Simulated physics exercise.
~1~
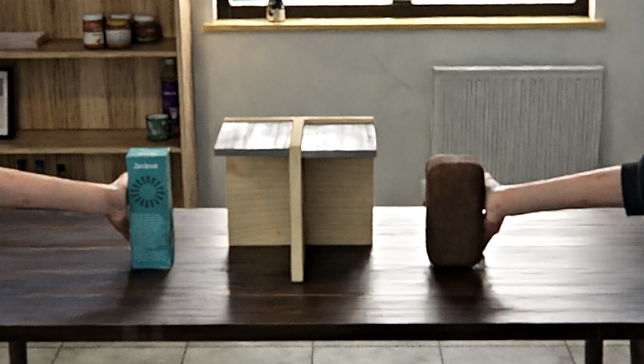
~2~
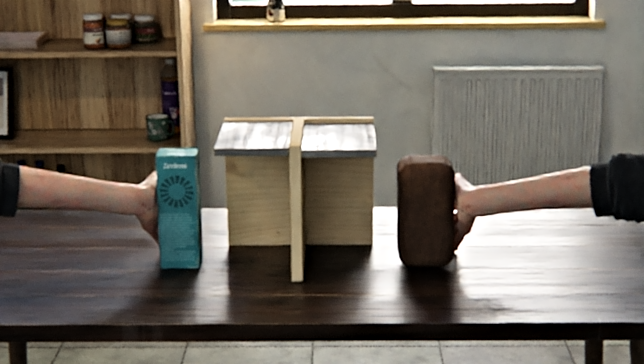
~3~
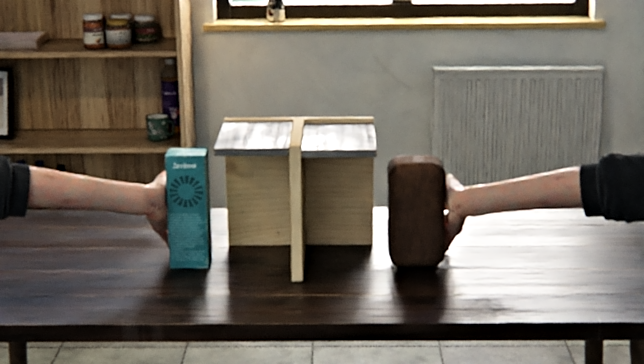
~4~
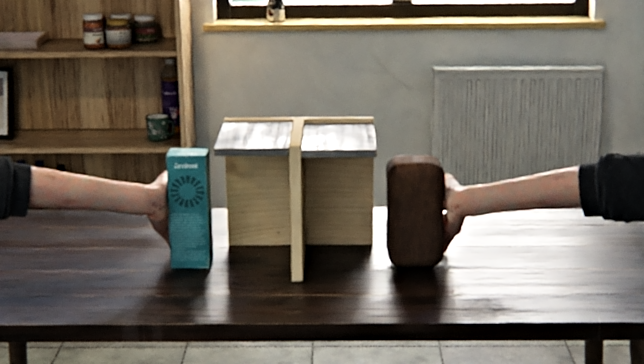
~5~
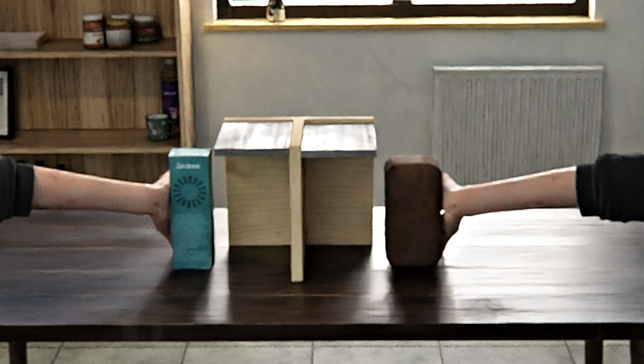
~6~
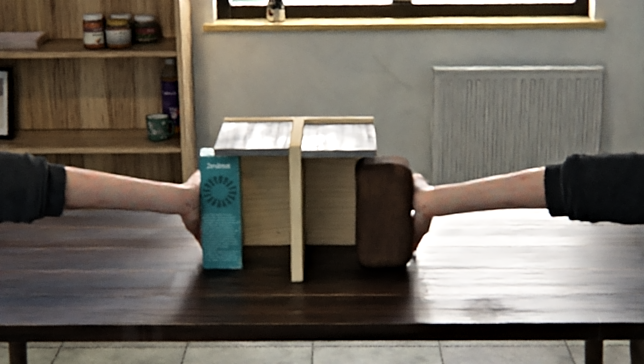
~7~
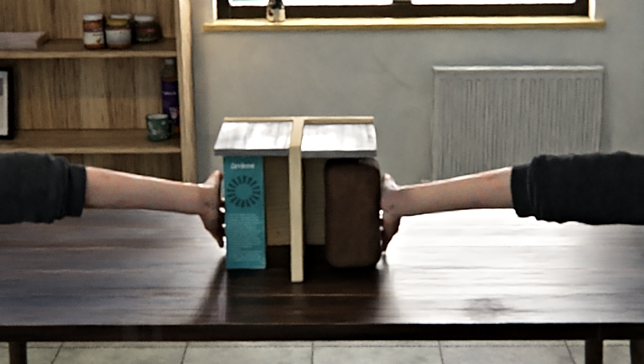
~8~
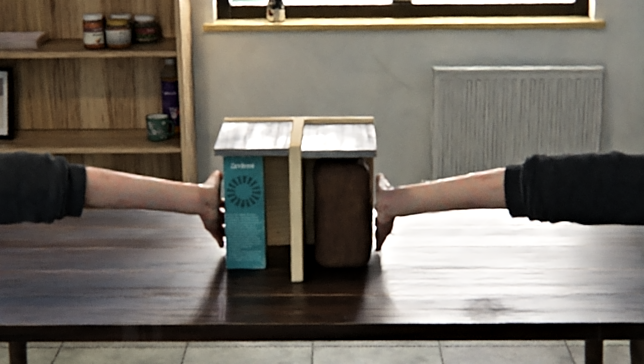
The clip shows two hands at a dark table pushing an upright turquoise carton from the left and a brown loaf from the right toward a small wooden rack, pausing briefly, then sliding both under its low shelf, one on each side of the central divider.
